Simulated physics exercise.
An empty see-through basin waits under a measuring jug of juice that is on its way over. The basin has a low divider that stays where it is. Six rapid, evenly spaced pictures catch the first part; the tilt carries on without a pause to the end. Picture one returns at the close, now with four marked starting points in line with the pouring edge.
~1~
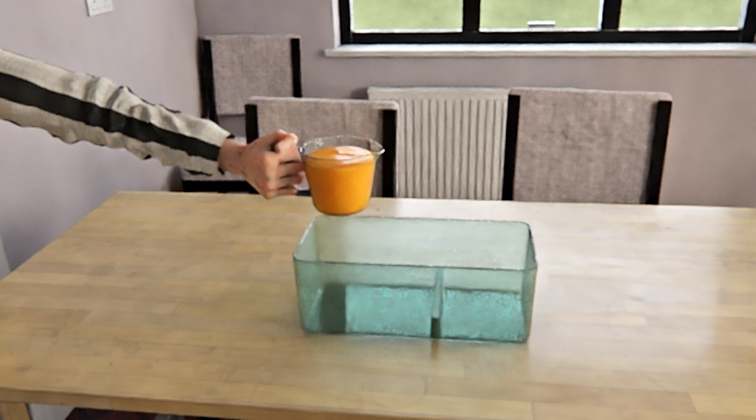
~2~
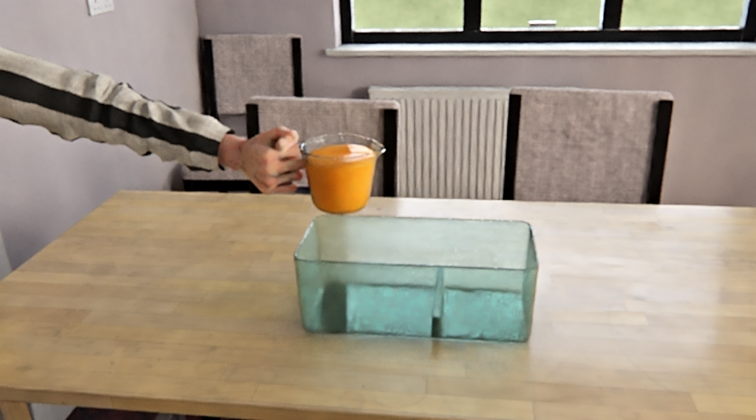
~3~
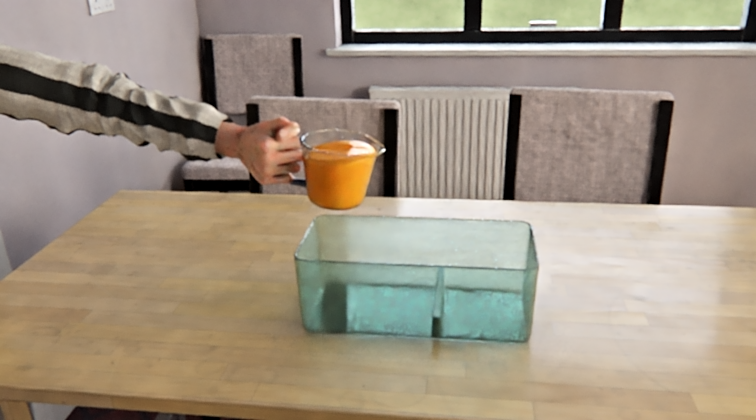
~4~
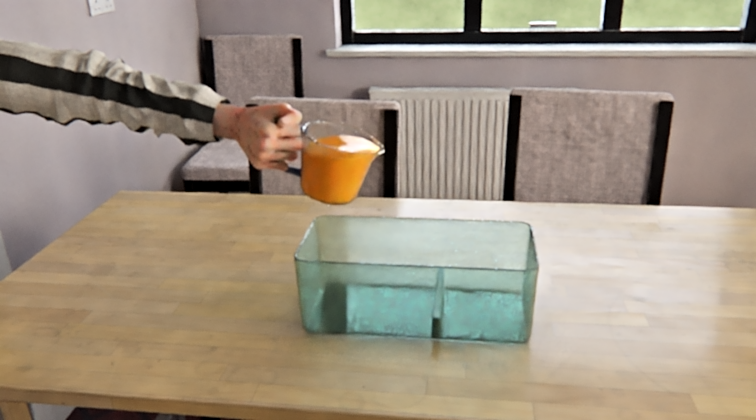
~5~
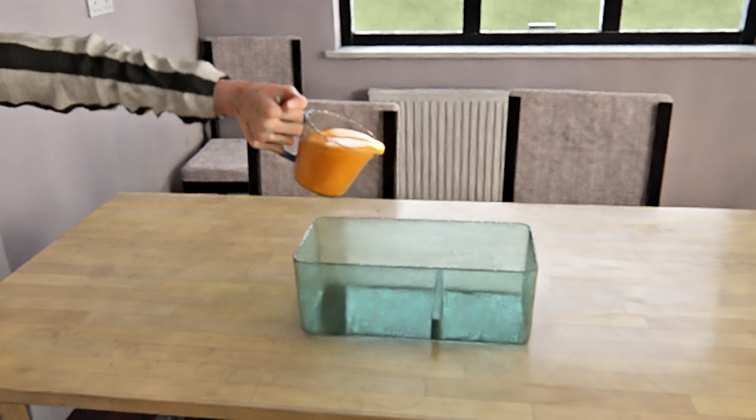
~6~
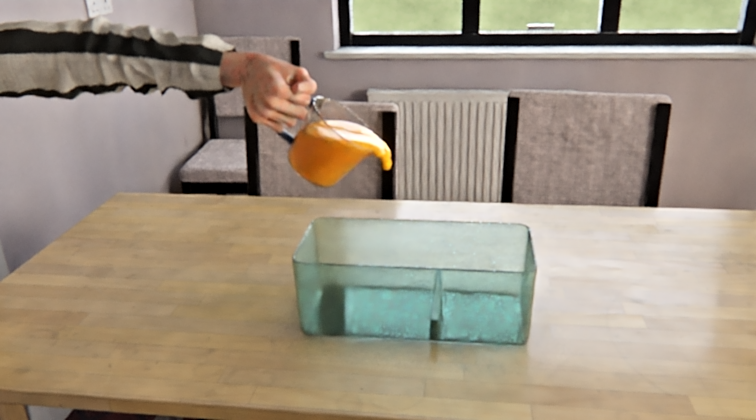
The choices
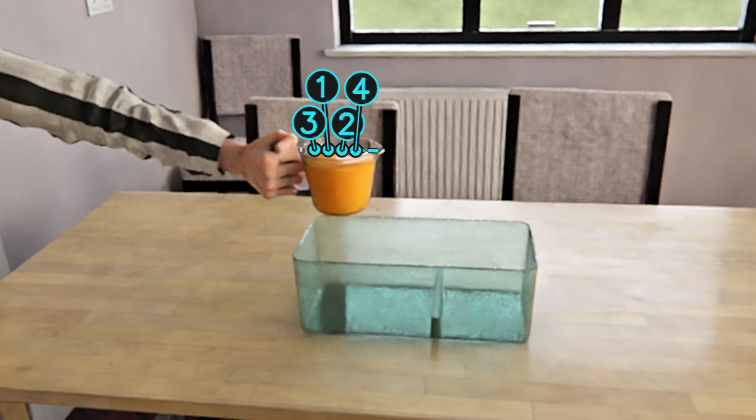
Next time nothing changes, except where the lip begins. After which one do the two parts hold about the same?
Go for 4.
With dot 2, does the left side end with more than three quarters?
Yes.
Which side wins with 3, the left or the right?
The left side.
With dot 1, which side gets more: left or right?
More ends on the left.
In cyan, 1 at (328, 149); 2 at (341, 150); 3 at (314, 149); 4 at (355, 150).
Choosing 1, about 84 % ends left of the wall and 10 % right of it; 6 % is lost outside.
Choosing 2, about 88 % ends left of the wall and 9 % right of it; 3 % is lost outside.
Choosing 3, about 84 % ends left of the wall and 11 % right of it; 5 % is lost outside.
Choosing 4, about 54 % ends left of the wall and 45 % right of it.
